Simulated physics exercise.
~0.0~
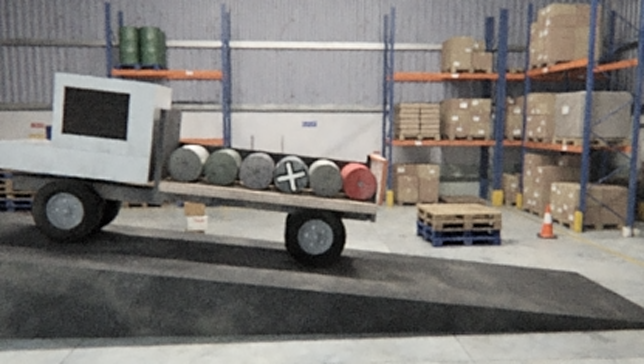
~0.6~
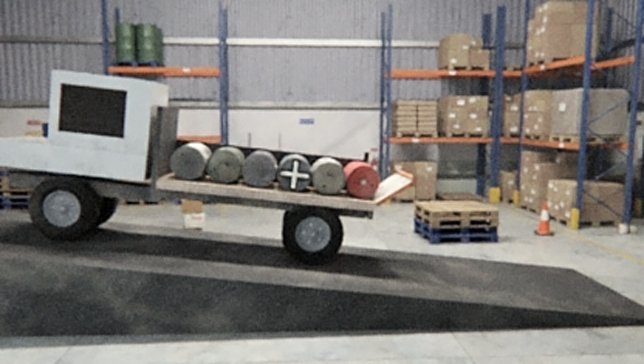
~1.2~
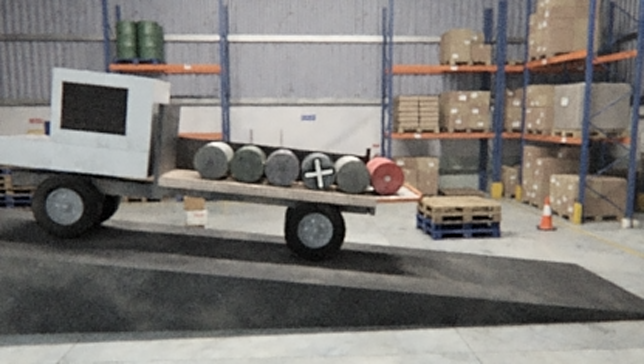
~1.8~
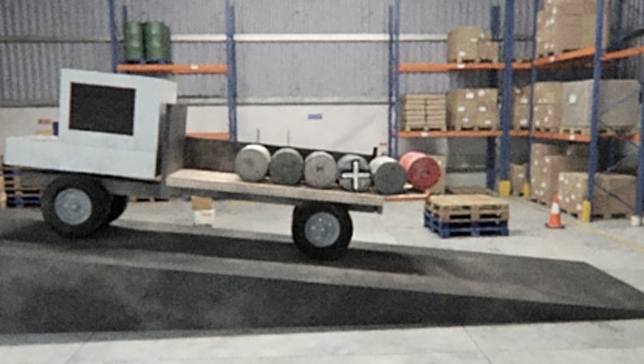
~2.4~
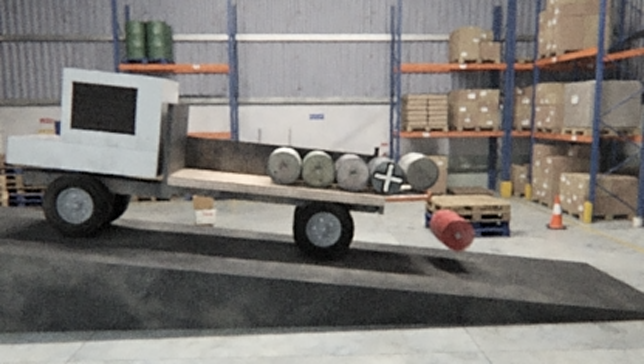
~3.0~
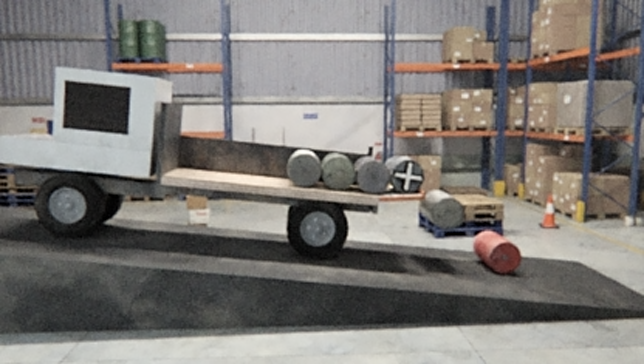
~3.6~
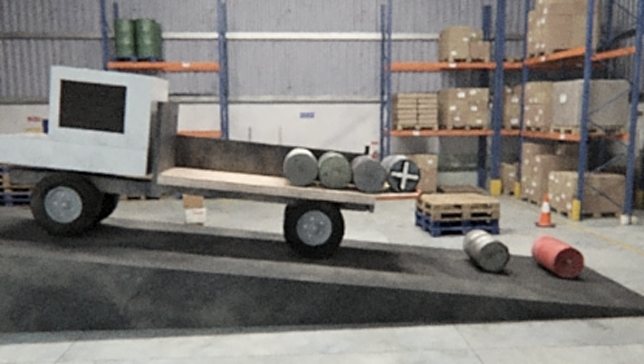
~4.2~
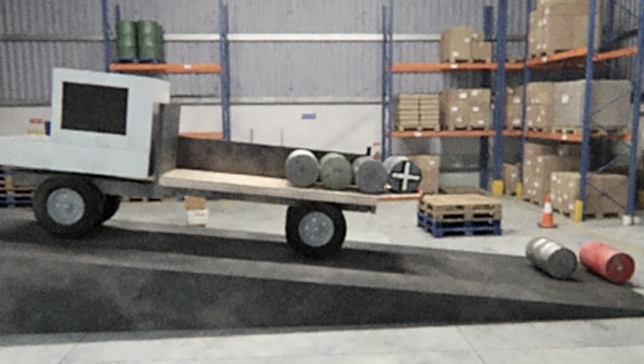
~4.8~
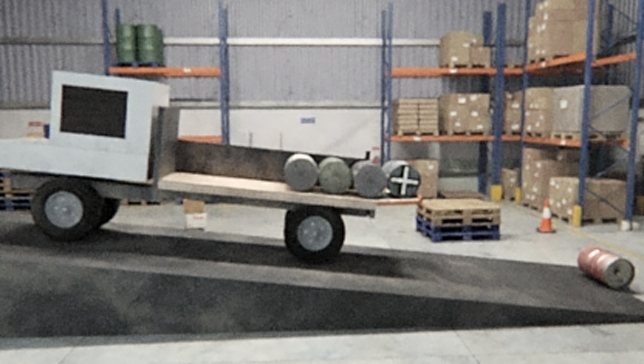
A row of barrels rolled along a sloping truck bed after its tailgate dropped, and the red one fell off the end, followed by a grey one. Both rolled right down the ramp, leaving the white-crossed barrel and three others resting aboard.
